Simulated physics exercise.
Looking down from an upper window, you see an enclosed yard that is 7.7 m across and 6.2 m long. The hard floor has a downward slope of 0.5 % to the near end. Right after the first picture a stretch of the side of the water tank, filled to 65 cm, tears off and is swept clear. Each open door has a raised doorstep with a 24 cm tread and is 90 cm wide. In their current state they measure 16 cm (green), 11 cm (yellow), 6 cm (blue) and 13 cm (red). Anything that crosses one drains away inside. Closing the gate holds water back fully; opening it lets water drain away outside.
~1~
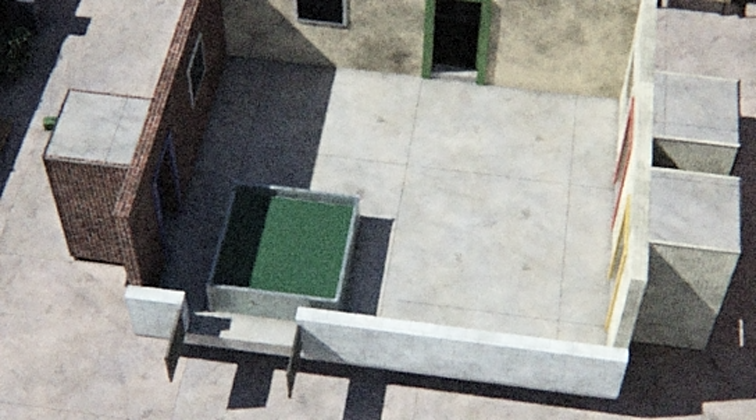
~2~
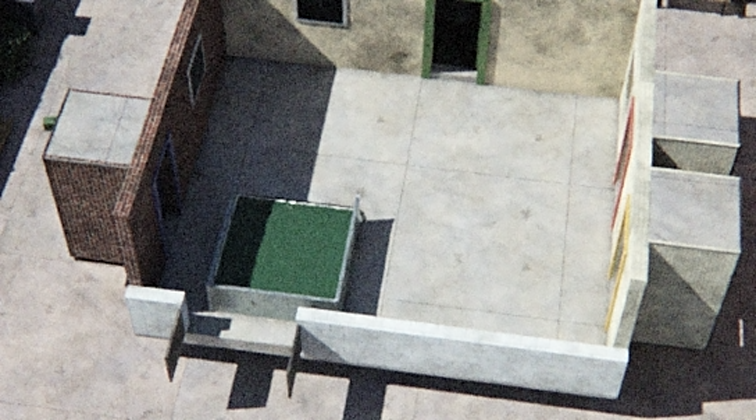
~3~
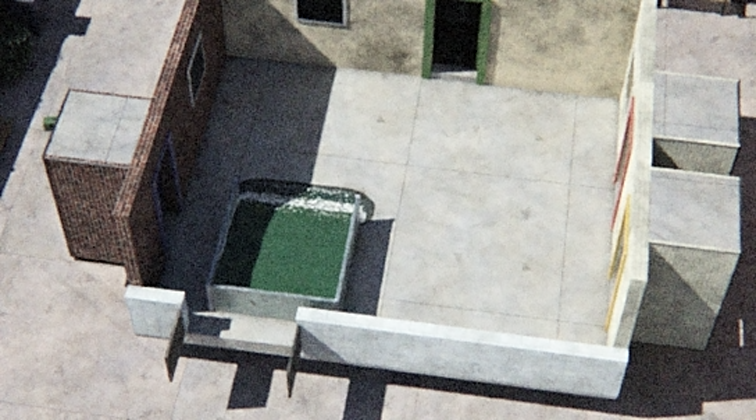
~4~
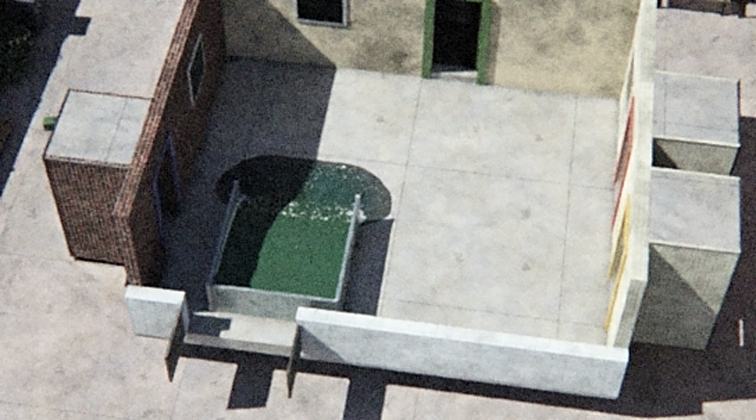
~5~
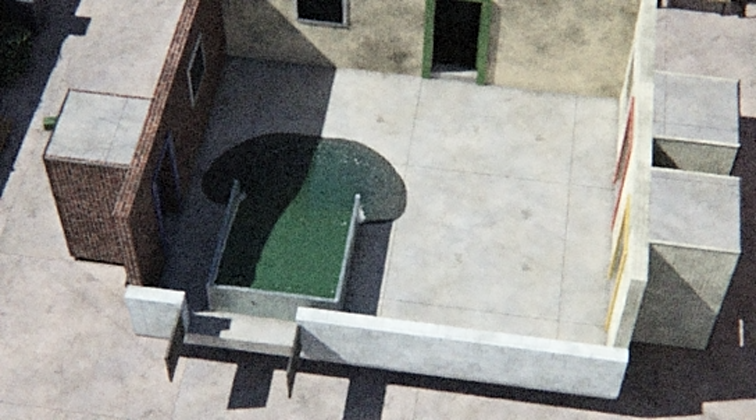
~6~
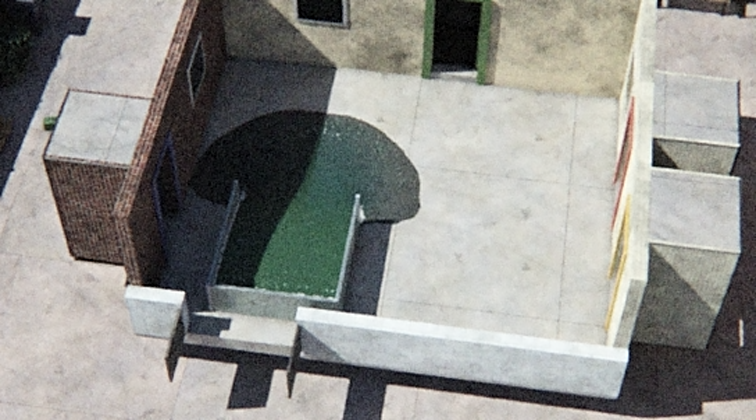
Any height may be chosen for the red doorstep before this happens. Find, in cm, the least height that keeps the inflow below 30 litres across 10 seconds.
The least height is about 7 cm.
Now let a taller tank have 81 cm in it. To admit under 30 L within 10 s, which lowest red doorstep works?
I'd say close to 9.5 cm.
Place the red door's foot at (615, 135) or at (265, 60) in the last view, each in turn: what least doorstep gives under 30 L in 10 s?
First place around 13.5 cm, second around 25 cm.
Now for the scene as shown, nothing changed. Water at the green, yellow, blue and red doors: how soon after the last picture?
Arrival times - green: 1.0 s; yellow: 4.5 s; blue: 2.8 s; red: 3.6 s.
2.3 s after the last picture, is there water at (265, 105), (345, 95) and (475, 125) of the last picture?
Listed order - soaked through, soaked through, soaked through.
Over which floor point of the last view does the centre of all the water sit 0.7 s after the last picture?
My guess is close to (299, 211).
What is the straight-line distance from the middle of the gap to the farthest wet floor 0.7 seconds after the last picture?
4.0 m.
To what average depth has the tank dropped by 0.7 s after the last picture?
Roughly 34 cm.
Then, 0.7 s after the last picture water covers 35 % of the floor, deepest (32 cm) near (327, 69); it has not reached the red door.
Then, 2.3 s after the last picture water covers 45 % of the floor, deepest (33 cm) near (236, 58); it has not reached the red door.
Then, 9.3 s after the last picture water covers 95 % of the floor, deepest (16 cm) near (576, 371); 8 cm at the red door, 0 litres in over its 13 cm doorstep.
At the red door as built, the water peaked near 12 cm, 6.5 s after the last picture.
With a doorstep of 6 cm, 39 litres would have come in within the 10 s; with 8.5 cm, 13 litres. So under 30 litres takes about 7 cm.
